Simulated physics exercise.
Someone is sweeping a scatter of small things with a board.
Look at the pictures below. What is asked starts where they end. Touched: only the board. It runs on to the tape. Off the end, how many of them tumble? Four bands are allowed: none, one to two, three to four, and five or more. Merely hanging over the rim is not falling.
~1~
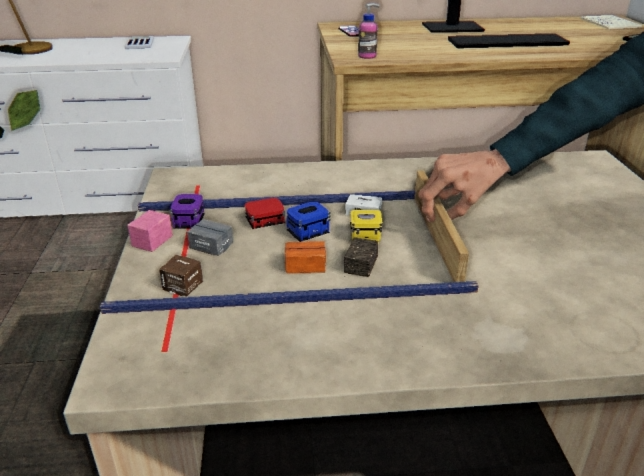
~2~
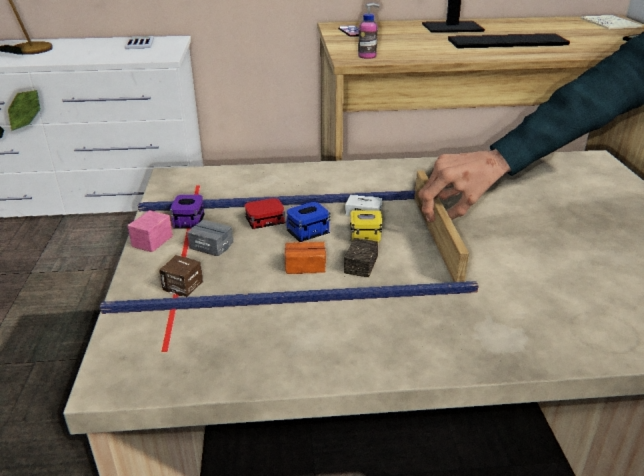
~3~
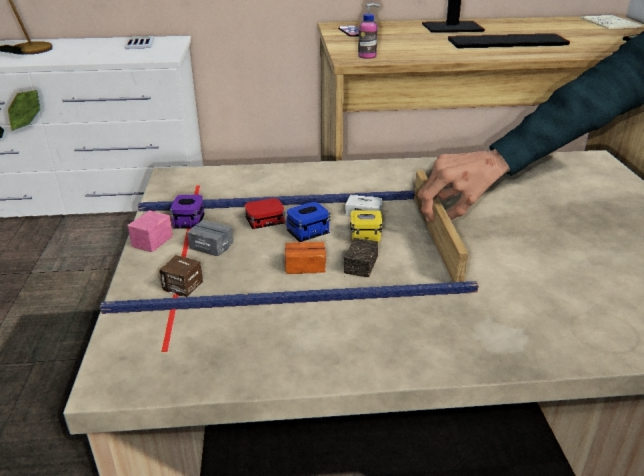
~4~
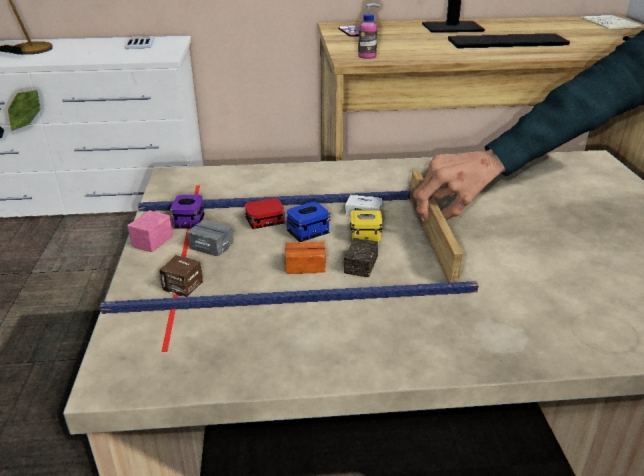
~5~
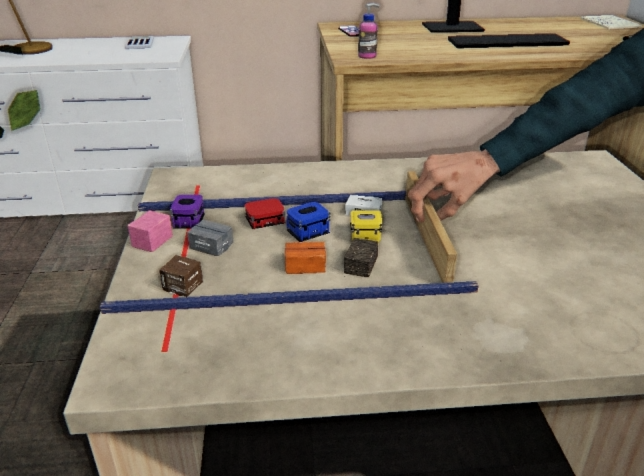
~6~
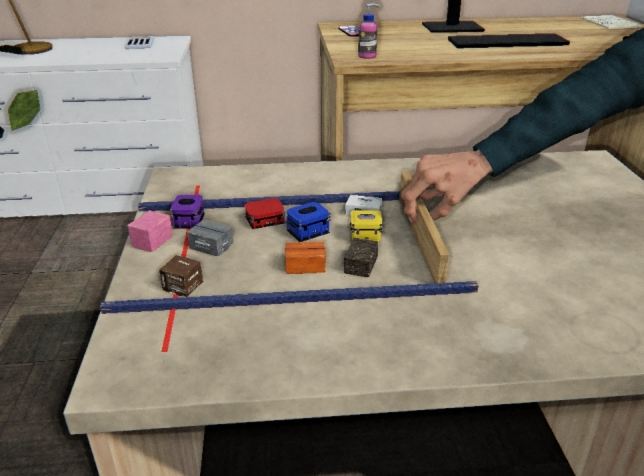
The answer is one to two.
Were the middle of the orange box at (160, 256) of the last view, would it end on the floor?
From that start, the object then does not stay.
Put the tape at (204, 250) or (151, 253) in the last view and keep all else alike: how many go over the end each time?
So it's 2 the first time and 7 the second time.
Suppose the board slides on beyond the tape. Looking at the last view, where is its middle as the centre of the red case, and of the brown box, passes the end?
Estimated middle: (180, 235), and (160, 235) for the other.
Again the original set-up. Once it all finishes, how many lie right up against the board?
3 end up touching it.
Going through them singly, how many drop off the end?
Result - number fallen: 2.
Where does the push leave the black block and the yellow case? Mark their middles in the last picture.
In the last picture, roughly (166, 269) and (170, 237).
Early on, none off yet; pink block at rest near (151, 231); purple case at rest near (188, 211); brown box at rest near (181, 276).
Finally, the number that fall off is one or two; lost, purple case and pink block.
